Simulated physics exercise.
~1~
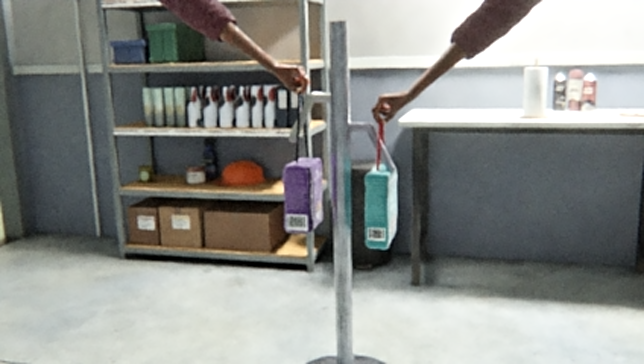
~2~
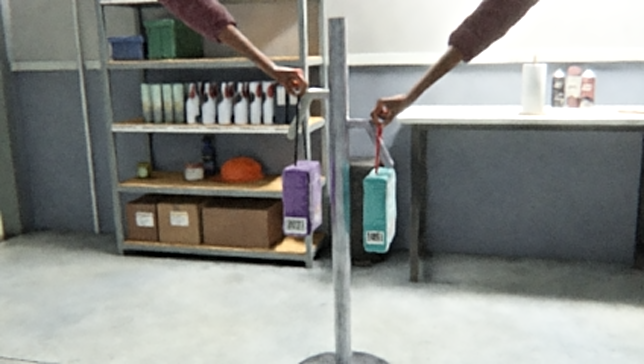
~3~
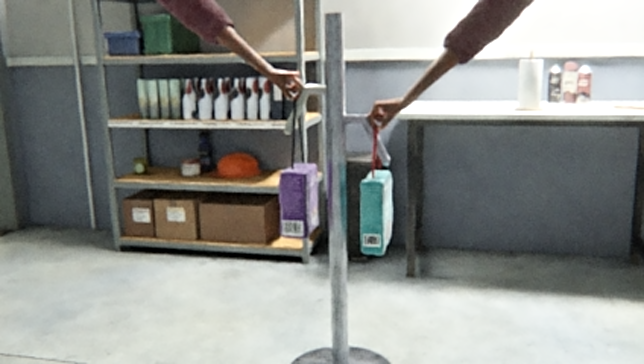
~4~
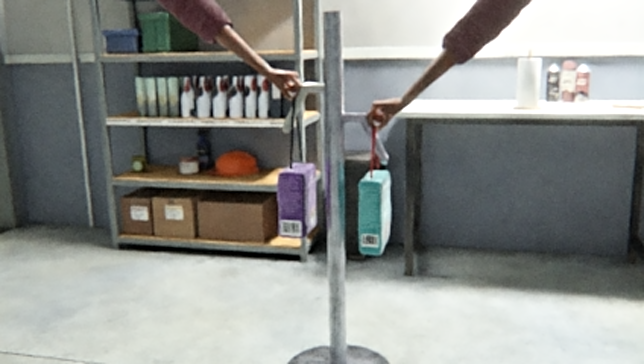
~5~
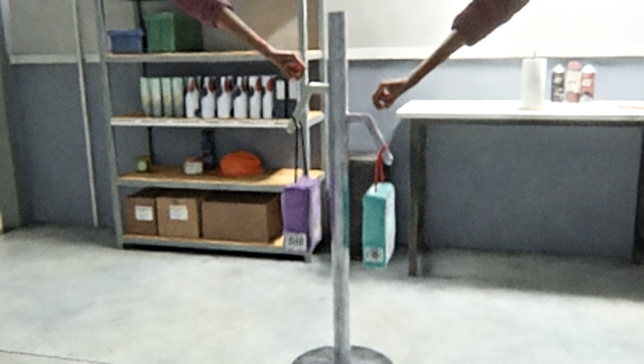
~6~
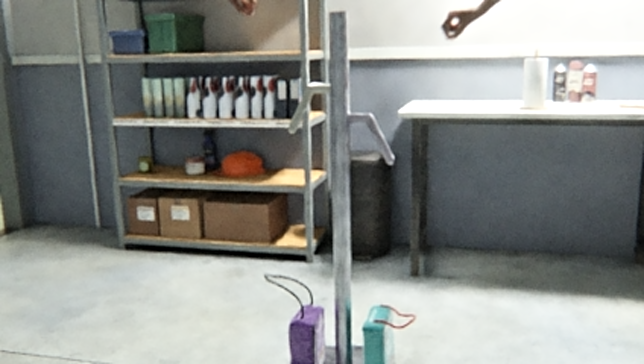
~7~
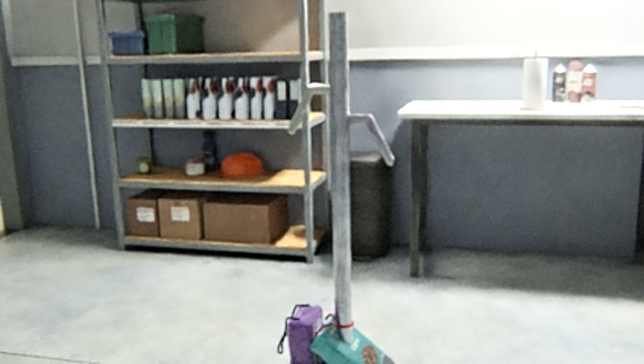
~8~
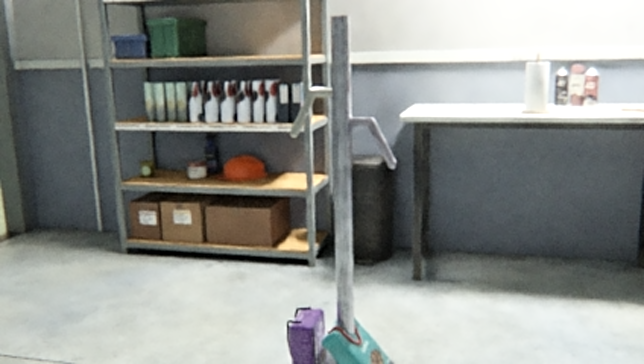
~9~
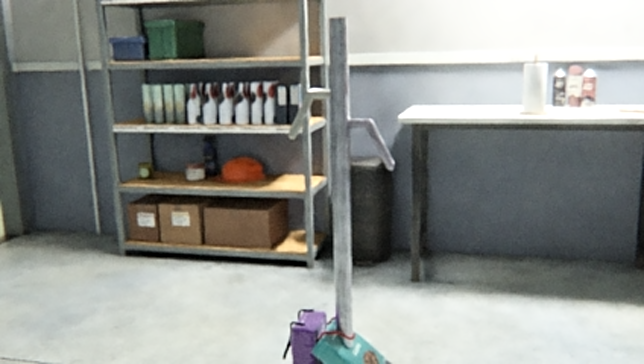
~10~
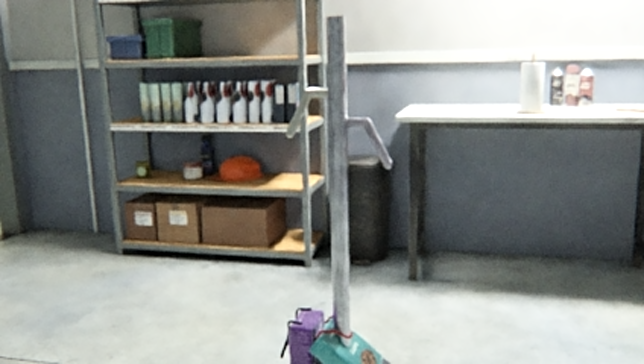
A purple bag and a turquoise bag hang by their loops from two hands, one on either side of a grey metal post with bent pegs. The slightly swaying view faces a storeroom with a concrete floor, stocked shelves behind on the left and a pale table on the right. The hands lower the bags a little at the pegs, then let go and draw back. Both bags drop to the floor beside the post's foot. The turquoise one tips left and leans against the post, while the purple one stays upright, and both lie still beneath the empty pegs.
